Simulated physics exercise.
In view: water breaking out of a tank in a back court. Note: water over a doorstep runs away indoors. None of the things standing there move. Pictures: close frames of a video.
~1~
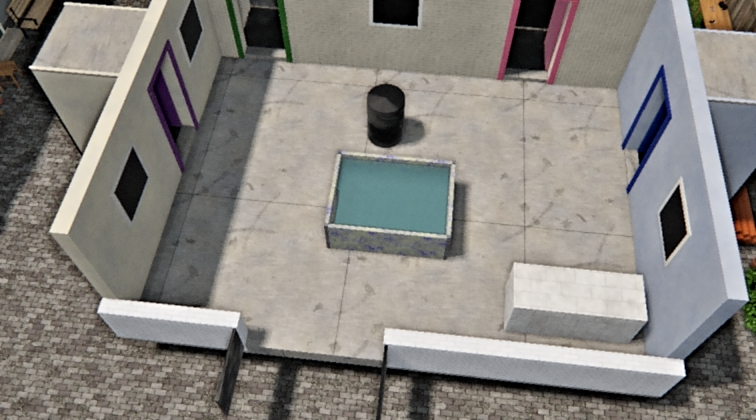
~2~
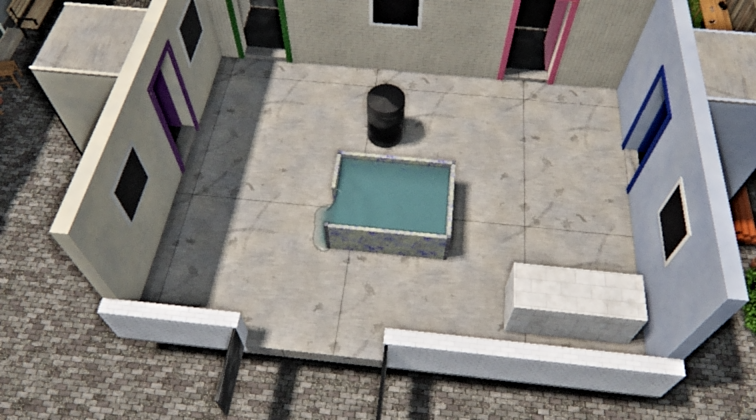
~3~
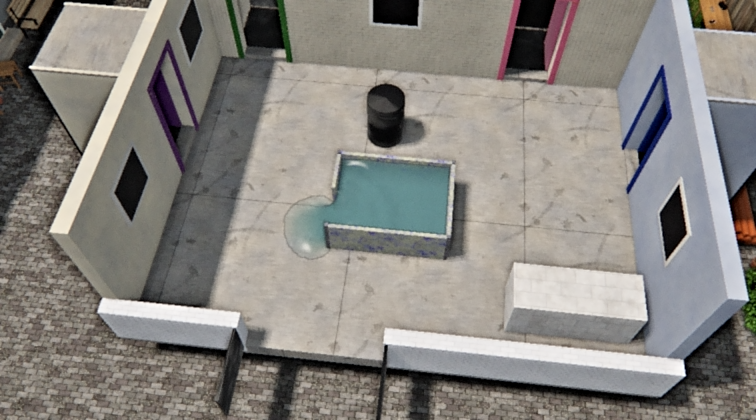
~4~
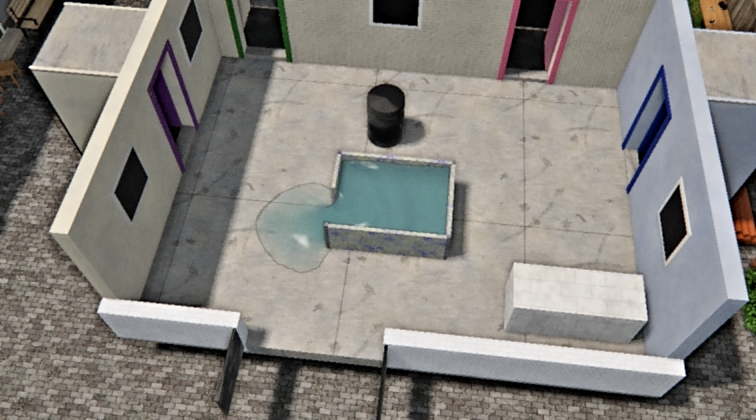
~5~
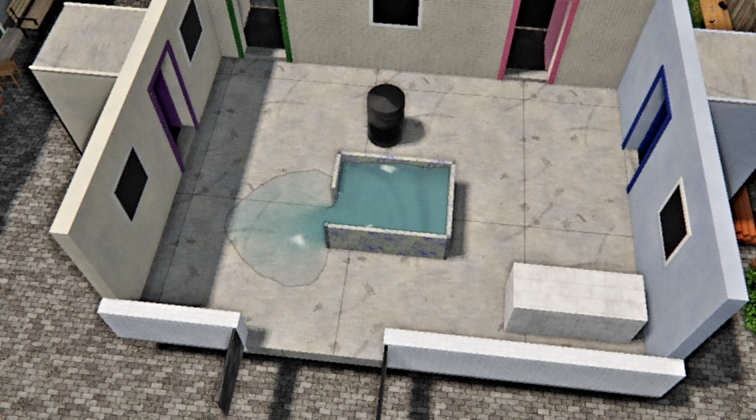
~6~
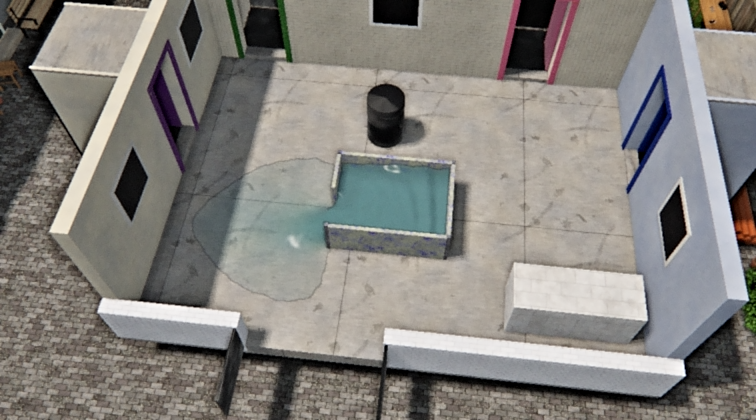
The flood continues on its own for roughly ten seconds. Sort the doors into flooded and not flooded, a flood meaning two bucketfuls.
Sorted: Pink door - not flooded; green door - not flooded; purple door - not flooded; blue door - not flooded.
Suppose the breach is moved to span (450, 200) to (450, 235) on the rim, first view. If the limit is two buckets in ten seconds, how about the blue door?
Honestly, the blue door breaks the threshold.
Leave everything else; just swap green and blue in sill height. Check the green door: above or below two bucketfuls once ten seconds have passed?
Well, the way I see it, the green door lets through more.
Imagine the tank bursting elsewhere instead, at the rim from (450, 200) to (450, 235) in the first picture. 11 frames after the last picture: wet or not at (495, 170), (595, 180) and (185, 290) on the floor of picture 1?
Unwetted, submerged, unwetted.
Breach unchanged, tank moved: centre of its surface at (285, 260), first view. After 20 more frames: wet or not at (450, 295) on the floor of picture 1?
Point status: Unsoaked.
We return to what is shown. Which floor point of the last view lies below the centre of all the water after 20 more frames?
Close to (291, 213).
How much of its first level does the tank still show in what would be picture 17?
Estimate: Around 56 %.
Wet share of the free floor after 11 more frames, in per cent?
I'd guess some 25 per cent.
A moment on, water covers 20 % of the floor; the pink door not reached, the green door not reached, the purple door wet at the sill, nothing in, the blue door not reached.
Next, water covers 25 % of the floor; the pink door not reached, the green door not reached, the purple door wet at the sill, nothing in, the blue door not reached.
Then, water covers 25 % of the floor; the pink door not reached, the green door wet at the sill, nothing in, the purple door wet at the sill, nothing in, the blue door not reached.
Later, water covers 45 % of the floor; the pink door not reached, the green door under two buckets in, the purple door wet at the sill, nothing in, the blue door not reached.
In the end, water covers 80 % of the floor; the pink door wet at the sill, nothing in, the green door under two buckets in, the purple door wet at the sill, nothing in, the blue door not reached.
